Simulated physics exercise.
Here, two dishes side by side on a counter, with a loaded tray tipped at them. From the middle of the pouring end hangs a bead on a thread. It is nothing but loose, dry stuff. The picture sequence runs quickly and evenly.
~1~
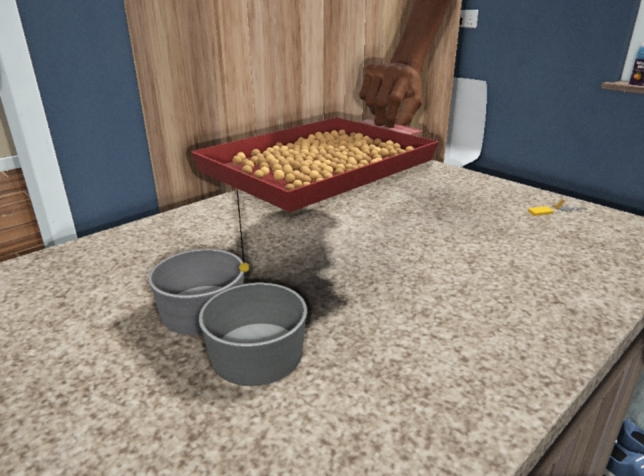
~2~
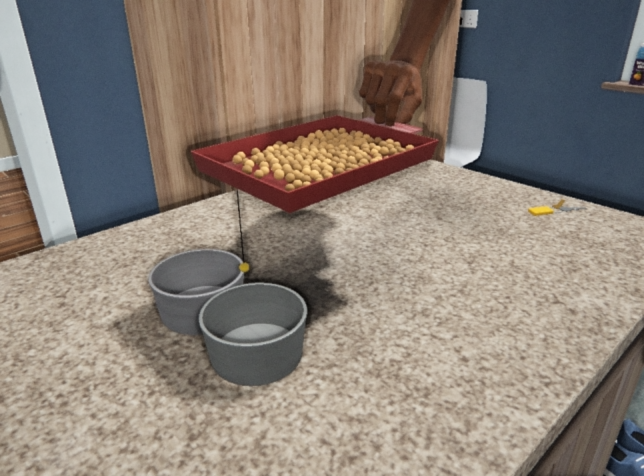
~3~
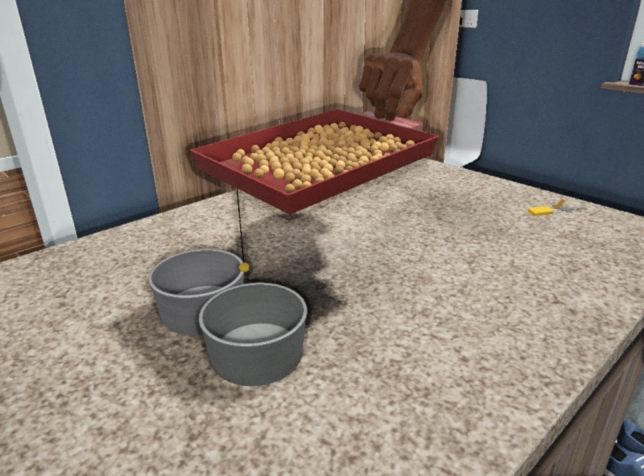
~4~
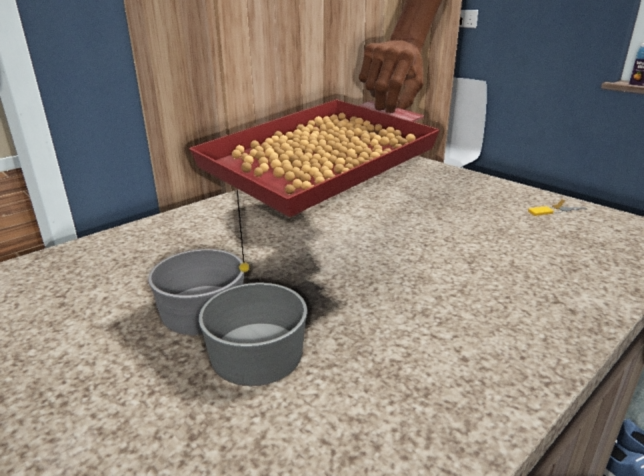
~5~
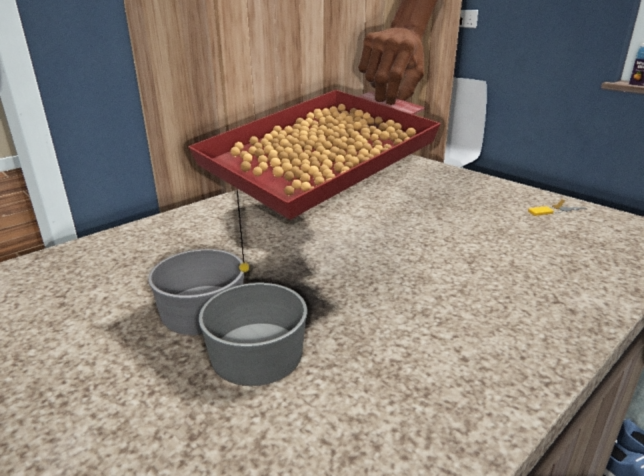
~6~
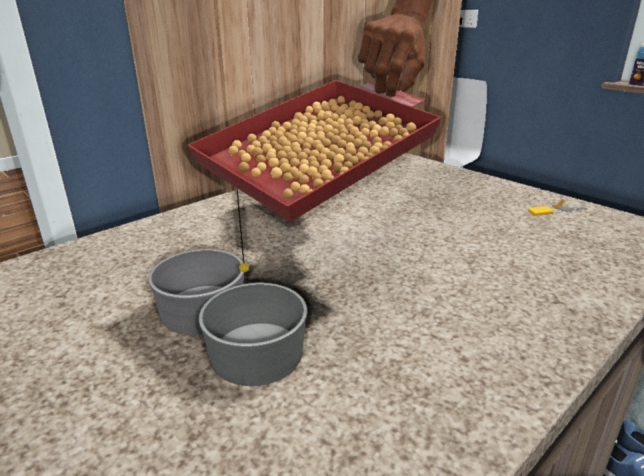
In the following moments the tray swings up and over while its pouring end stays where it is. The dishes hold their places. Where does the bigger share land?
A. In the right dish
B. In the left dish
In the right dish (A).
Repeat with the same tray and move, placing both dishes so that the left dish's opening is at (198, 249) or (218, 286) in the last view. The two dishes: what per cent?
Roughly 0 per cent the first time and 100 per cent the second.
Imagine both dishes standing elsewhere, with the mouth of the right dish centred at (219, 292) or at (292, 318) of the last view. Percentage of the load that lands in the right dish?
Trial 1 0%, trial 2 100%.
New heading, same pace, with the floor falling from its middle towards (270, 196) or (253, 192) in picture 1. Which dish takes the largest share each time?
Try 1: The right-side dish; try 2: The right-side dish.
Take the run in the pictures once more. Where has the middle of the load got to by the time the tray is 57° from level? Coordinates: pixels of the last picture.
(293, 159).
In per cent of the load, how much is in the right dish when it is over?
It works out to roughly 70 percent of the load.
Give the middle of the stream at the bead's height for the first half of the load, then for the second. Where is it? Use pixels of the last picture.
First roughly (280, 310), then roughly (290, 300).
Soon, tray tipped steeply; nearly all on the tray; a stray few in the right dish.
A while on, tray tipped right over; a small part on the tray; about two thirds in the right dish; about a quarter outside both; a stray few in the air.
Towards the end, tray tipped past a quarter turn; most in the right dish; about a quarter outside both.
Finally, tray tipped past a quarter turn; most in the right dish; none in the left dish; about a quarter outside both.
